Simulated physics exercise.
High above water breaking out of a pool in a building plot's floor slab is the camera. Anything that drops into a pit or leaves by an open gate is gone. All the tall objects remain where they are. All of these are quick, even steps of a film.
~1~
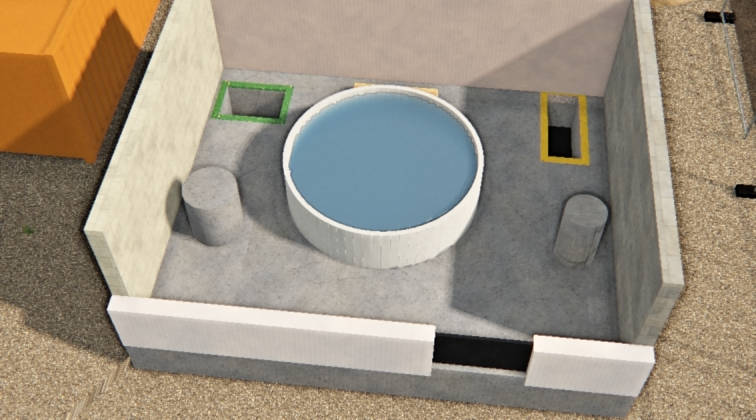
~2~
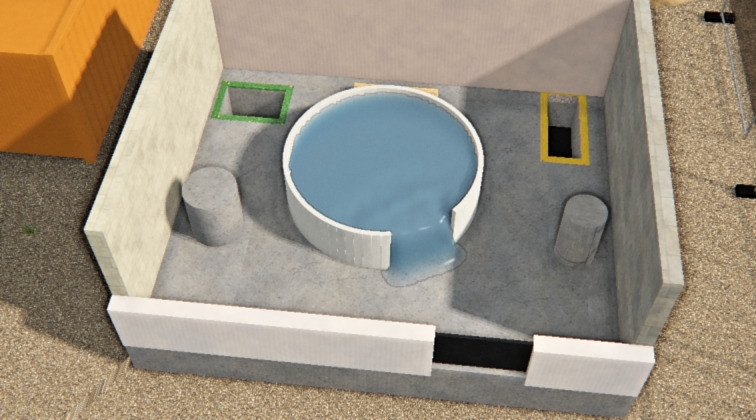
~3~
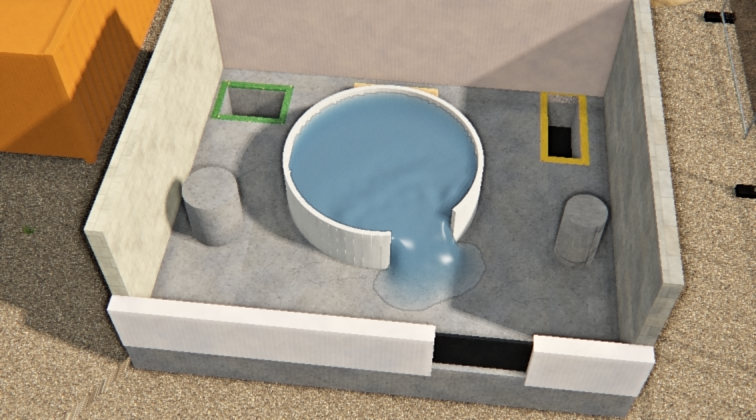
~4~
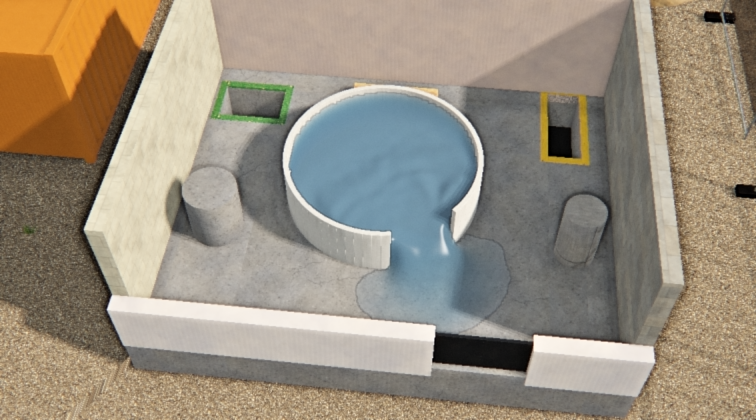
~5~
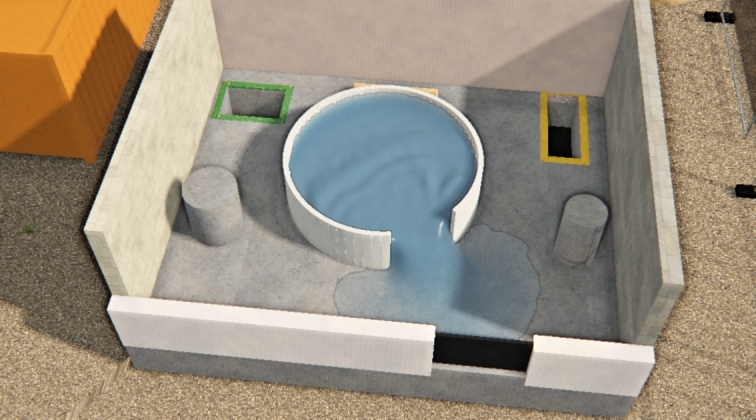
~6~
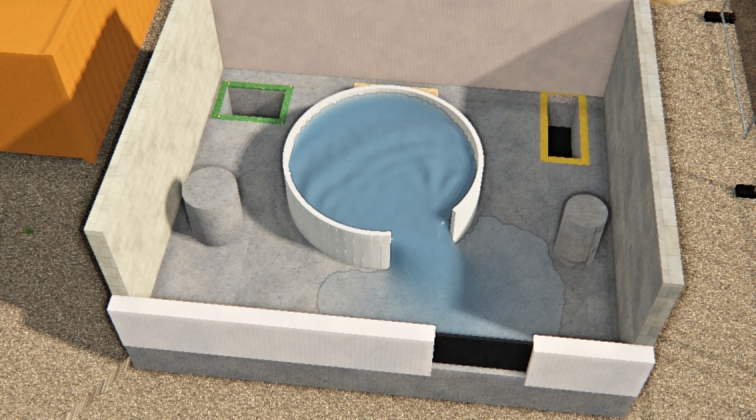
In this clip, a round white pool of blue water stands full on a walled grey concrete floor, then its front side opens and water pours out through the gap, spreading forward and sideways across the floor.
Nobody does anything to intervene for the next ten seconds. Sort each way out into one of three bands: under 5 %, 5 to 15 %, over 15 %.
Sorted: Gate - under 5 %; green pit - 5 to 15 %; yellow pit - over 15 %.
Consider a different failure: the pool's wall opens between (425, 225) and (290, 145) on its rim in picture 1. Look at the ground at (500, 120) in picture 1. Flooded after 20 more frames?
Lab note: Point logged as parched.
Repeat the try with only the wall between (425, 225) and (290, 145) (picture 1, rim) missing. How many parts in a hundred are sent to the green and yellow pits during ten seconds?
Green: 25 percent; yellow: 14 percent.
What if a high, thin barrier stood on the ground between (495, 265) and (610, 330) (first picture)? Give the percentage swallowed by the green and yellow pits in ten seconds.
Green 10 %, yellow 14 %.
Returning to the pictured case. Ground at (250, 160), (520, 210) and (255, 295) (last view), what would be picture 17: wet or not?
Well, in turn they'd be dry underfoot, dry underfoot and wet underfoot.
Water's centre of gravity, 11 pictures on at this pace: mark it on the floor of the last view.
My guess is about (415, 229).
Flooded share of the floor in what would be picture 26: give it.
Some 70 in a hundred.
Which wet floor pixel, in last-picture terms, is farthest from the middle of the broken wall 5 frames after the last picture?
The flood front should get to about (616, 370).
A moment on, water covers 25 % of the floor; the gate 0 %, the green pit 0 %, the yellow pit 0 %.
Next, water covers 40 % of the floor; the gate 0 %, the green pit 0 %, the yellow pit 0 %.
Then, water covers 70 % of the floor; the gate 0 %, the green pit 0 %, the yellow pit 2 %.
Later, water covers 90 % of the floor; the gate 0 %, the green pit 1 %, the yellow pit 8 %.
In the end, water covers 100 % of the floor; the gate 0 %, the green pit 7 %, the yellow pit 20 %.
